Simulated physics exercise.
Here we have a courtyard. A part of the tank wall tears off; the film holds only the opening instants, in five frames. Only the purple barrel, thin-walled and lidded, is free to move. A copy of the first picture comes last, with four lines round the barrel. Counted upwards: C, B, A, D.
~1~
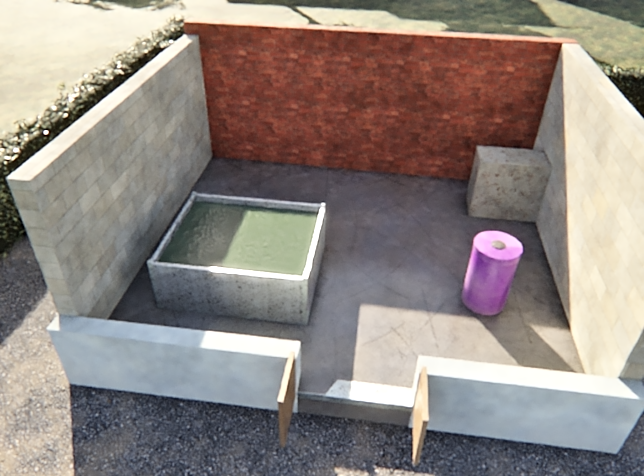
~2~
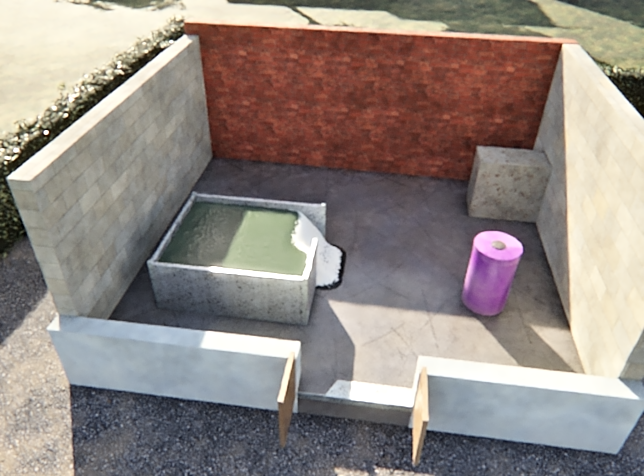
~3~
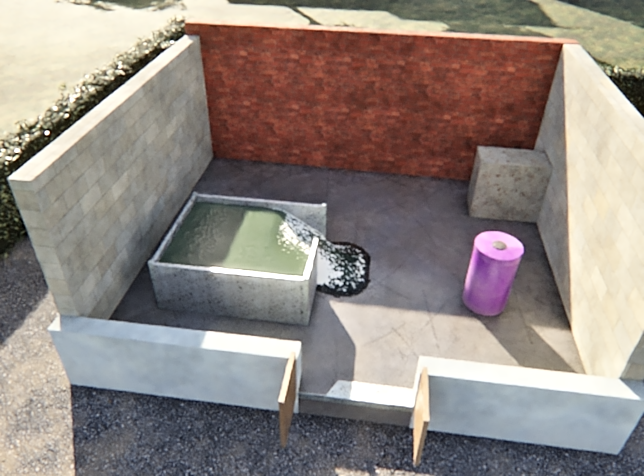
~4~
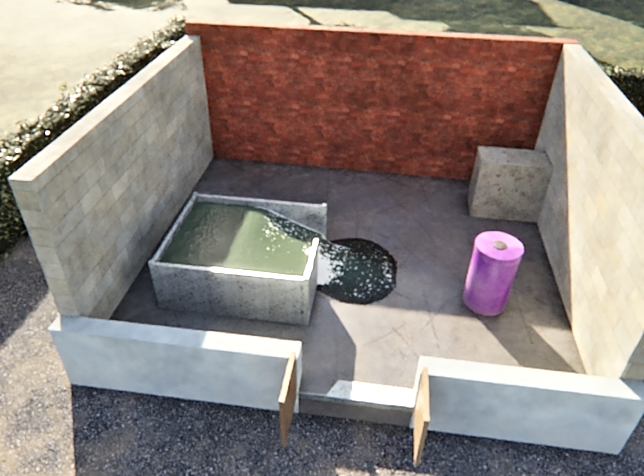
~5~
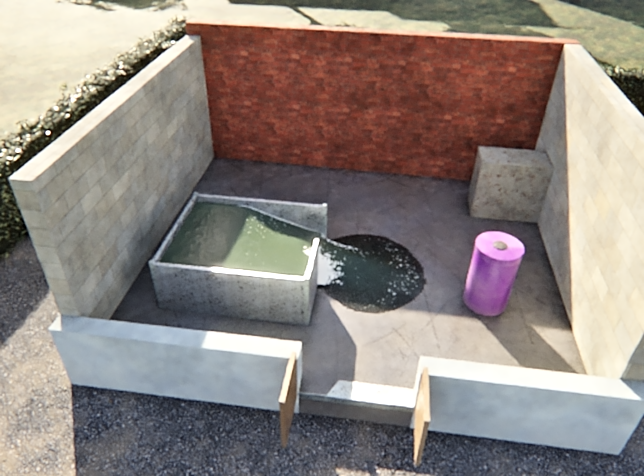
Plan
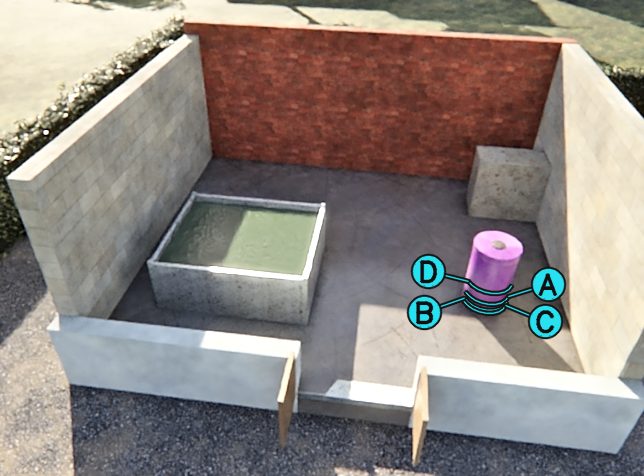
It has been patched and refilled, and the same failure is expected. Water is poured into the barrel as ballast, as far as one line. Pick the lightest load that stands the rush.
Go for D.
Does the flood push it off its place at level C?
Yes, it does.
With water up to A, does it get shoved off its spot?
Yes, that goes wrong.
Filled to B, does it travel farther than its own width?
Yes, it does.
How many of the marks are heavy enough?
One of the four.
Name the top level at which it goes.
The answer is A.
On the marked copy, A at (488, 304); B at (487, 310); C at (486, 313); D at (491, 293); from the bottom up C, B, A, D.
If A is chosen, it is pushed about half its own width away.
If B is chosen, it is pushed about 3 times its own width away.
If C is chosen, it is pushed about 5 times its own width away.
If D is chosen, it does not move.
